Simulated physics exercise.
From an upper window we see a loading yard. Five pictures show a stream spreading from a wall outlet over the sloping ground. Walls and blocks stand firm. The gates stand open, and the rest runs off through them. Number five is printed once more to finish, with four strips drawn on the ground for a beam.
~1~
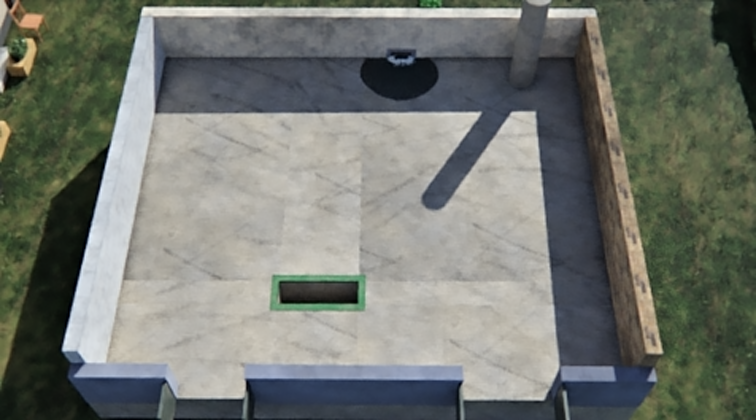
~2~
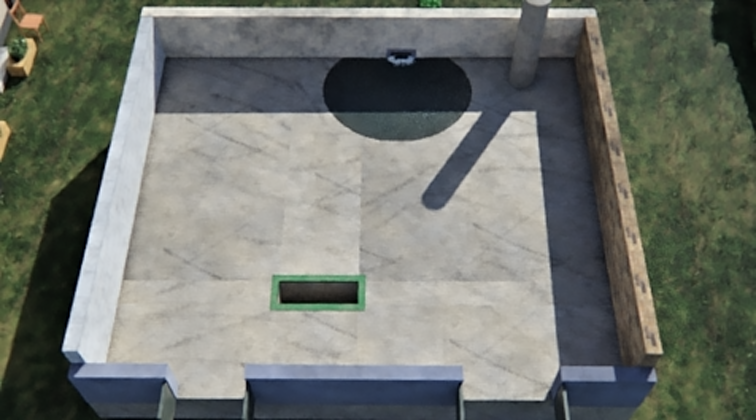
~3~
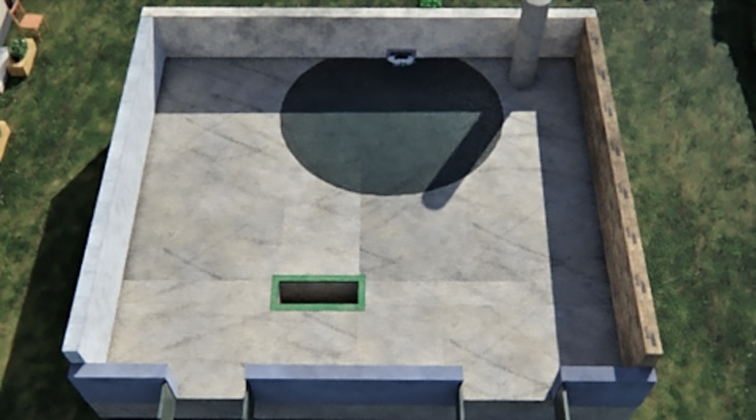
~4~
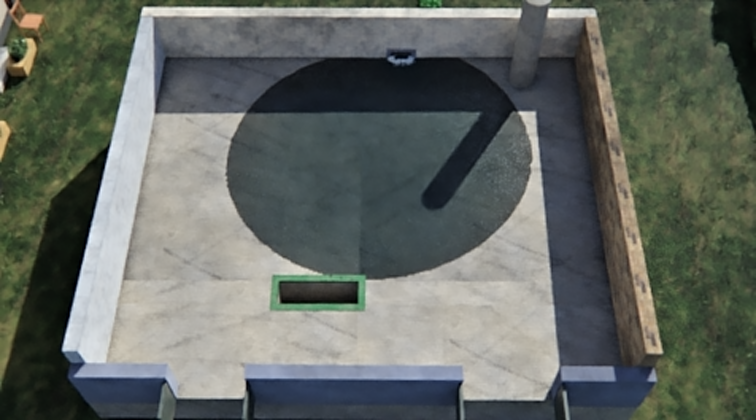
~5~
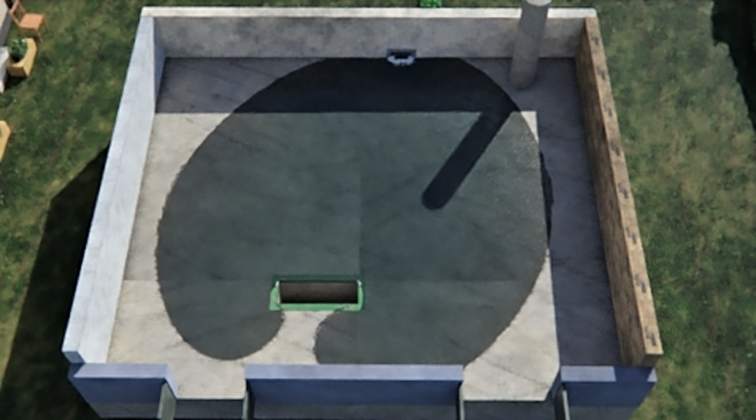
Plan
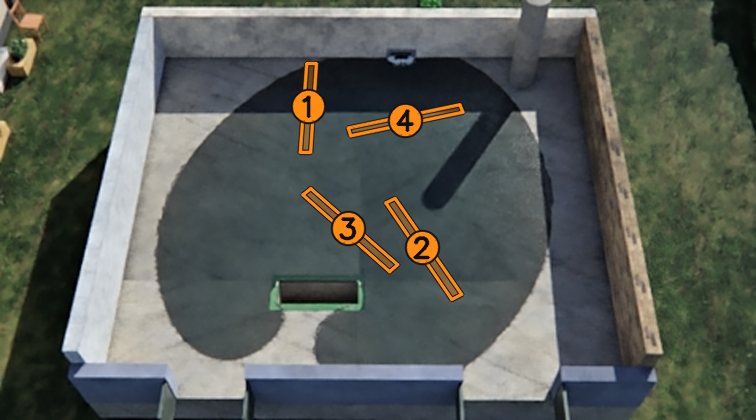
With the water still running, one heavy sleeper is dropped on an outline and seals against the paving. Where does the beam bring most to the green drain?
Place 1 does it best.
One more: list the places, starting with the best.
1, 2, 4, 3.
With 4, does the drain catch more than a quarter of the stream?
No, it does not.
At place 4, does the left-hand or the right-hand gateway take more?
More leaves on the left.
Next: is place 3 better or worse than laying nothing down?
Place 3 is worse.
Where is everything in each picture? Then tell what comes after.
In the first frame, outfall at (401, 54); green drain at (318, 293); open gate at (215, 385); open gate at (505, 386); front seen at (425, 91), 2 % of the ground wet; green drain still dry.
In the second frame, front seen at (359, 131), 9 % of the ground wet; green drain still dry.
In the third frame, front seen at (326, 179), 19 % of the ground wet; green drain still dry.
In the fourth frame, front seen at (348, 274), 37 % of the ground wet; green drain still dry.
In the fifth frame, front seen at (199, 343), 59 % of the ground wet; green drain taking water.
On the marked copy, 1 from (305, 152) to (311, 63); 2 from (390, 200) to (456, 296); 3 from (306, 191) to (393, 268); 4 from (349, 131) to (461, 108).
For place 1, about 37 % of the stream goes into the green drain, about 62 % out by the gates.
For place 2, about 23 % of the stream goes into the green drain, about 76 % out by the gates.
For place 3, about 3 % of the stream goes into the green drain, about 96 % out by the gates.
For place 4, about 12 % of the stream goes into the green drain, about 87 % out by the gates.
